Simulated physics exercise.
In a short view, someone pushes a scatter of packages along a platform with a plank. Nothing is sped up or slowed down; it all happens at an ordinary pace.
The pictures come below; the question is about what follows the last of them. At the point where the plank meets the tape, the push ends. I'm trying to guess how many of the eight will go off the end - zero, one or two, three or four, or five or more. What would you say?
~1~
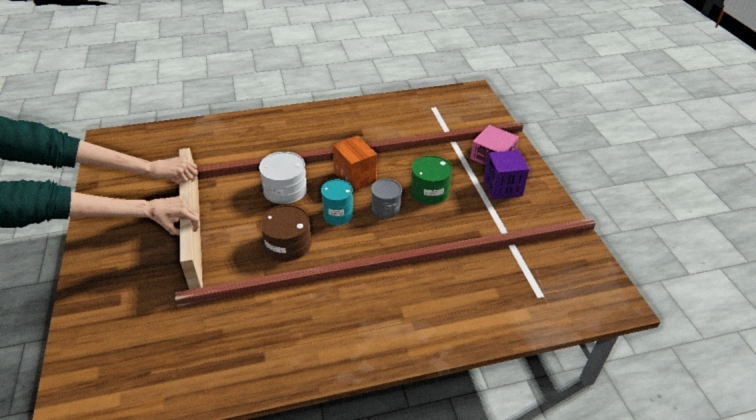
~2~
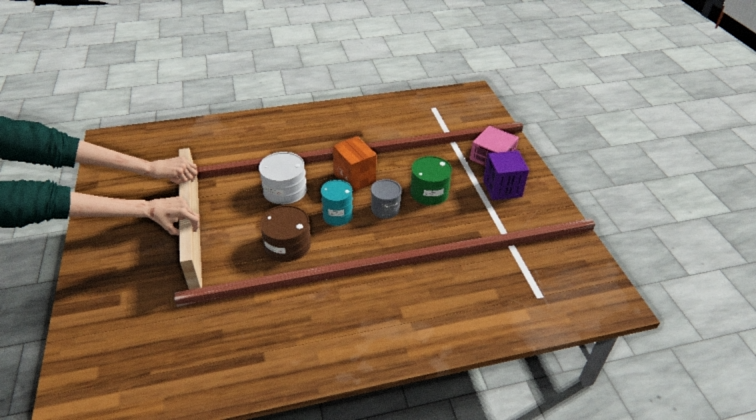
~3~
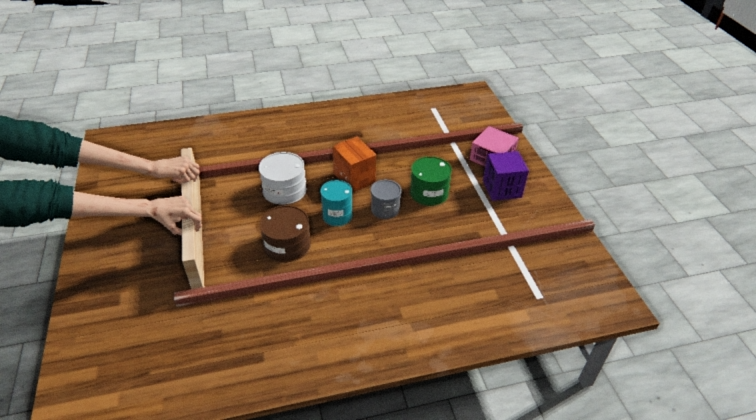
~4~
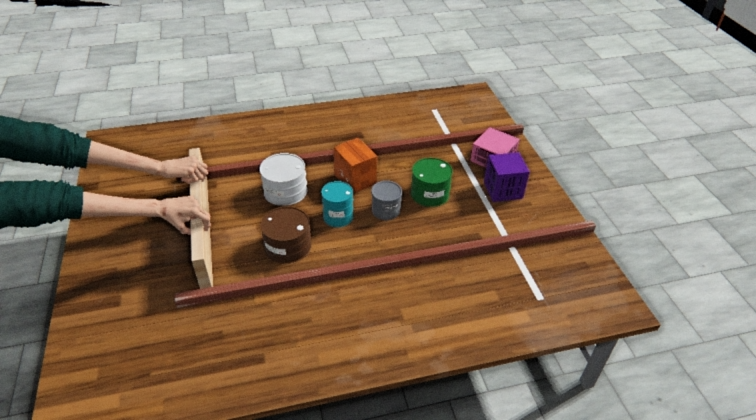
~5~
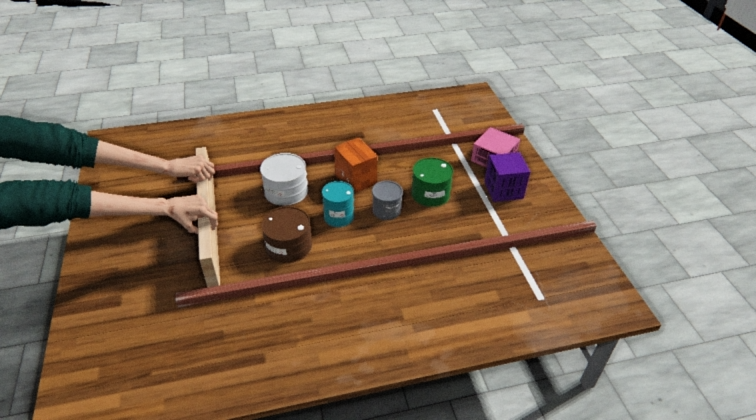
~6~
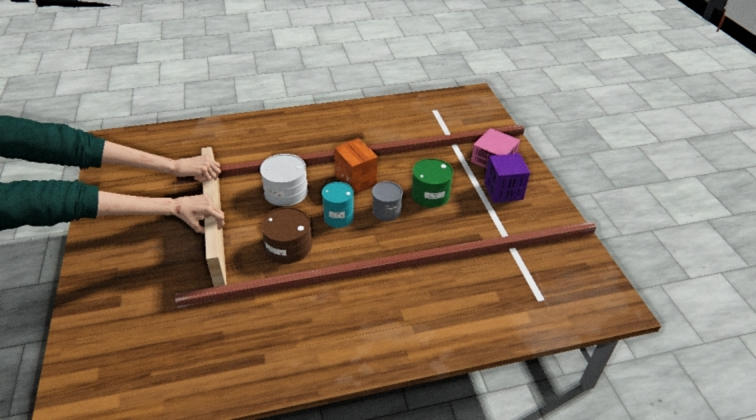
Fallen: One or two.
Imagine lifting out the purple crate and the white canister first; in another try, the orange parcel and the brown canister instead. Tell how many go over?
In order, the numbers are 0 and 0.
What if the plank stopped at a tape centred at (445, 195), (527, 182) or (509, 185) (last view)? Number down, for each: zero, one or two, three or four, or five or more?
Zero; more than four; three or four.
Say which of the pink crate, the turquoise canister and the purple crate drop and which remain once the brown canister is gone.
I'd say the pink crate gets knocked off, the turquoise canister stays aboard and the purple crate stays aboard.
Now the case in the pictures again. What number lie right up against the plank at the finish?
The count is 3.
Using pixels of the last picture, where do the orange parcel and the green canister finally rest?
In the last picture the orange parcel sits around (512, 135) and the green canister around (521, 159).
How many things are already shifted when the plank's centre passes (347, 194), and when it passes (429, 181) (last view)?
At first I count 5, and then 8.
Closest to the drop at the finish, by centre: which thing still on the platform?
Purple crate - nearest.
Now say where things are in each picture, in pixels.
The first picture shows pink crate (494, 148); purple crate (506, 175); green canister (431, 180); plank (190, 216); tape (478, 186).
The second picture shows purple crate (505, 175); orange parcel (355, 164).
The third picture shows green canister (430, 181); white canister (283, 178).
The fourth picture shows pink crate (495, 150); brown canister (287, 235).
The fifth picture shows purple crate (507, 177); grey pail (387, 201).
The sixth picture shows pink crate (495, 151); purple crate (506, 178); green canister (432, 183); plank (213, 214); tape (479, 189).
Soon after, none off yet; pink crate at rest near (495, 151); purple crate at rest near (506, 178); green canister at rest near (432, 183).
After that, none off yet; pink crate at rest near (495, 151); purple crate at rest near (506, 178); green canister displaced about its own width near (464, 175).
In the end, the number that fall off is one or two; gone, pink crate.
